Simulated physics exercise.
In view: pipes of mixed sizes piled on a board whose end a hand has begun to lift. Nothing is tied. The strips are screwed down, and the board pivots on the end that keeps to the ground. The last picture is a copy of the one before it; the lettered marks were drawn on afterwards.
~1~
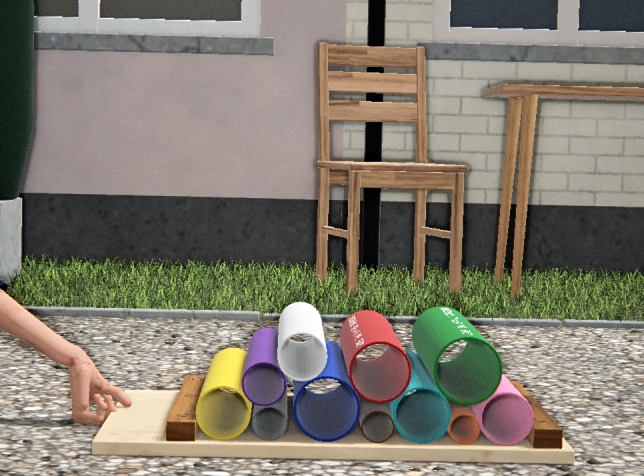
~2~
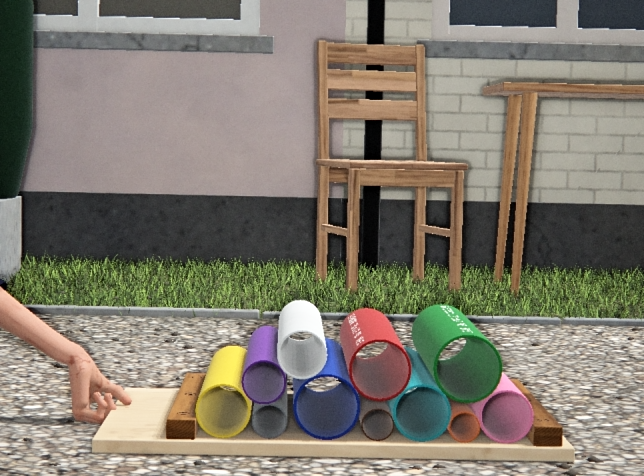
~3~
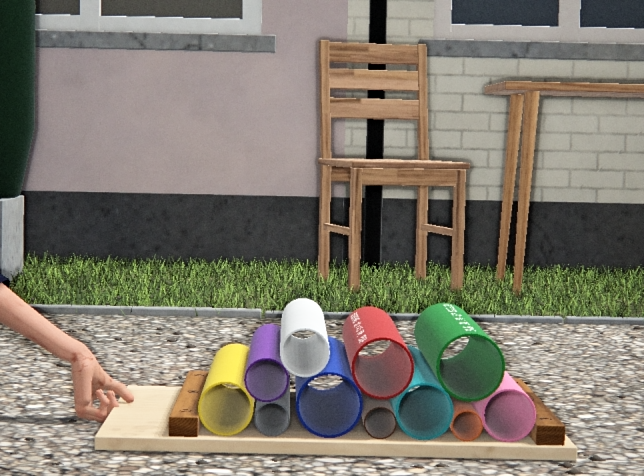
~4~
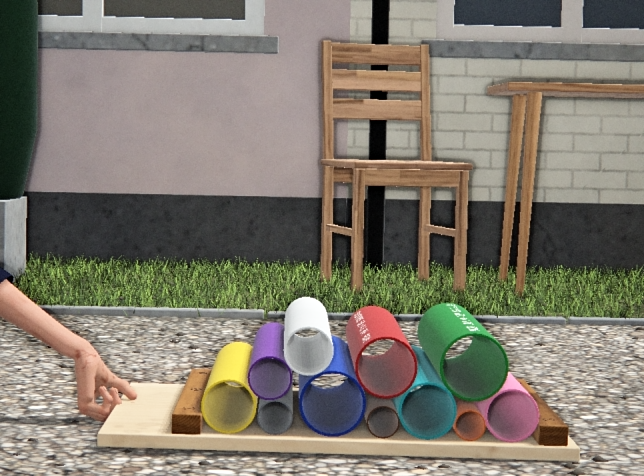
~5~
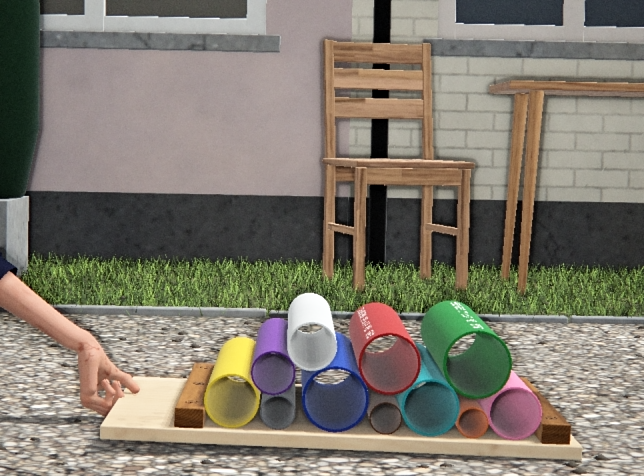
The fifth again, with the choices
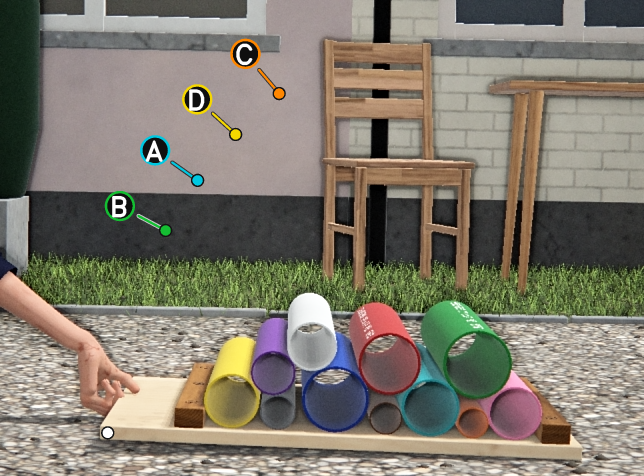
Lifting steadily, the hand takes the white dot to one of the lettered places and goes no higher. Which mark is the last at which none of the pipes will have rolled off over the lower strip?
No higher than A.
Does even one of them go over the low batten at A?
No, at A.
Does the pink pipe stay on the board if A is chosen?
The pink pipe: Yes.
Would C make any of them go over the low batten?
Yes, at C.
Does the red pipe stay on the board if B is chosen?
Yes, with B.
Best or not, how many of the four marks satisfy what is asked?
The number is two.
On the marked copy, A at (198, 181); B at (165, 230); C at (279, 94); D at (236, 134); the white dot at (108, 433).
With A. Early on, board at 19°.
Further on, board at 34°.
At the end, board at 34°, none over the low batten.
As for the rest, B none over the low batten; C three over the low batten (red, white, green); D three over the low batten (red, white, green).
